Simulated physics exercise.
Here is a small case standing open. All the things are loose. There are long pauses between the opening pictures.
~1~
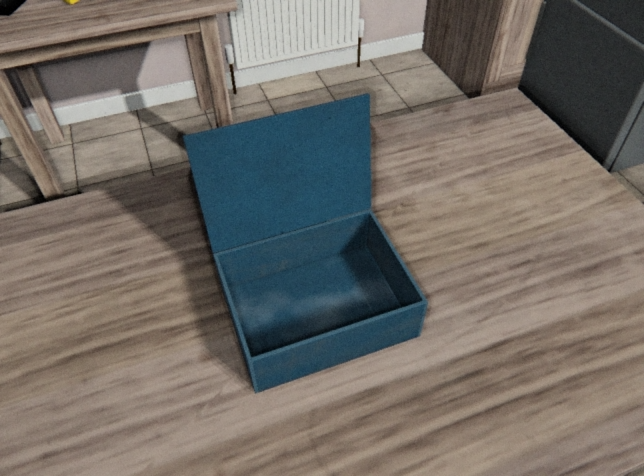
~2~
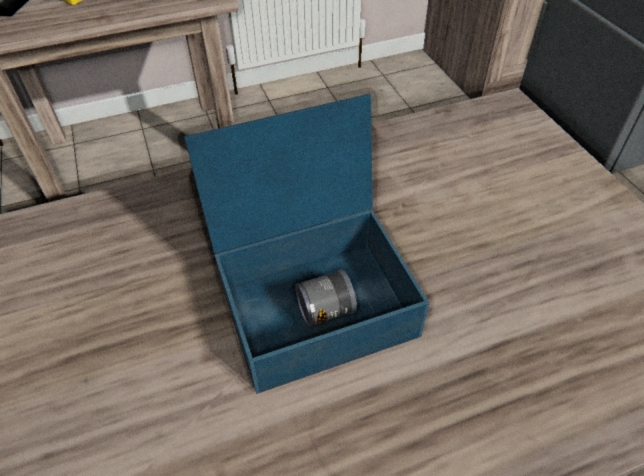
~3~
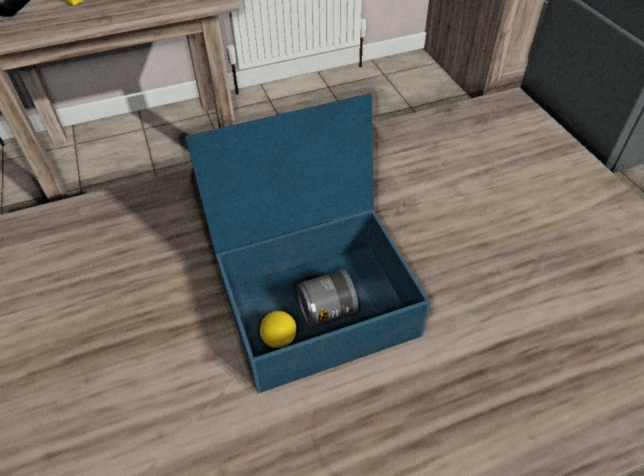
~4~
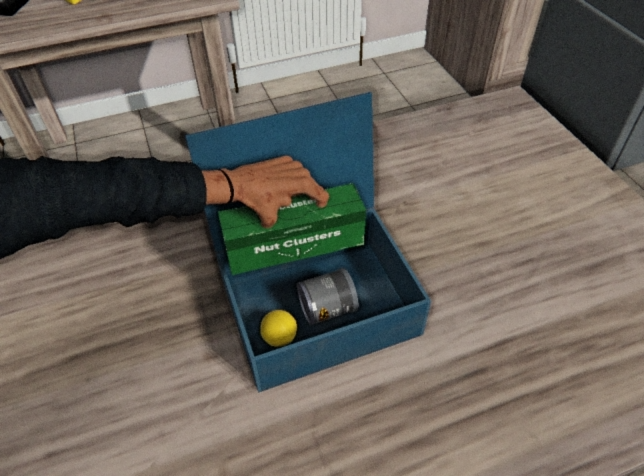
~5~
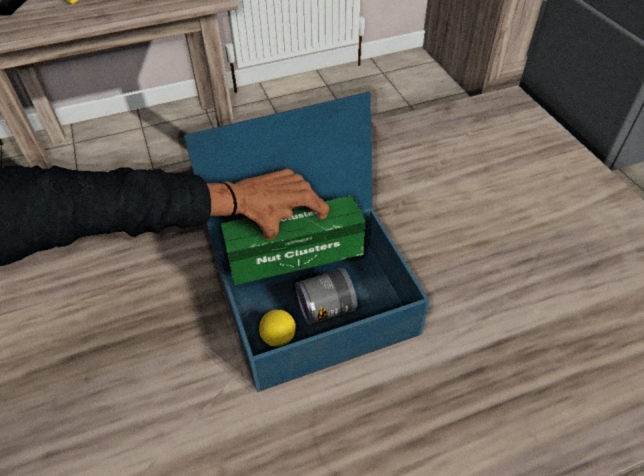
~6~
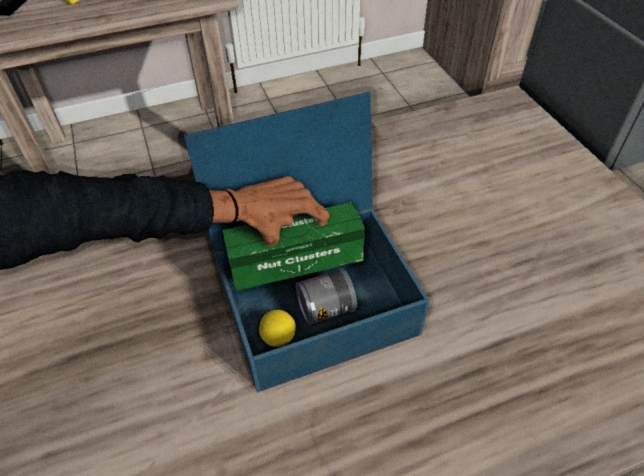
A hand lowers a green carton into an open blue box behind a tin and yellow ball.
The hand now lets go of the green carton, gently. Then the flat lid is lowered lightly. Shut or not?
The lid shuts flat.
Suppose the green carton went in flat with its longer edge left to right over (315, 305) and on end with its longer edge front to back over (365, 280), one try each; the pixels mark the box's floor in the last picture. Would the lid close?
In the first case it sits on the rim; in the second case it is held up.
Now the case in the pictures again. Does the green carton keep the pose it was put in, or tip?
It tips.
Then, 0.40 s past the last view, green carton on its side near (296, 278); grey tin displaced about its own width.
Then, 1.60 s past the last view, lid 60° above the rim; green carton on its side near (296, 278); grey tin displaced about its own width.
Then, 1.90 s past the last view, lid 16° above the rim; green carton on its side near (296, 278); grey tin displaced about its own width.
Finally, lid shut; down or leaning hard in the box, green carton; moved from the start, grey tin; yellow lemon still in place. Final places as the last picture's camera would see them, green carton near (296, 279).
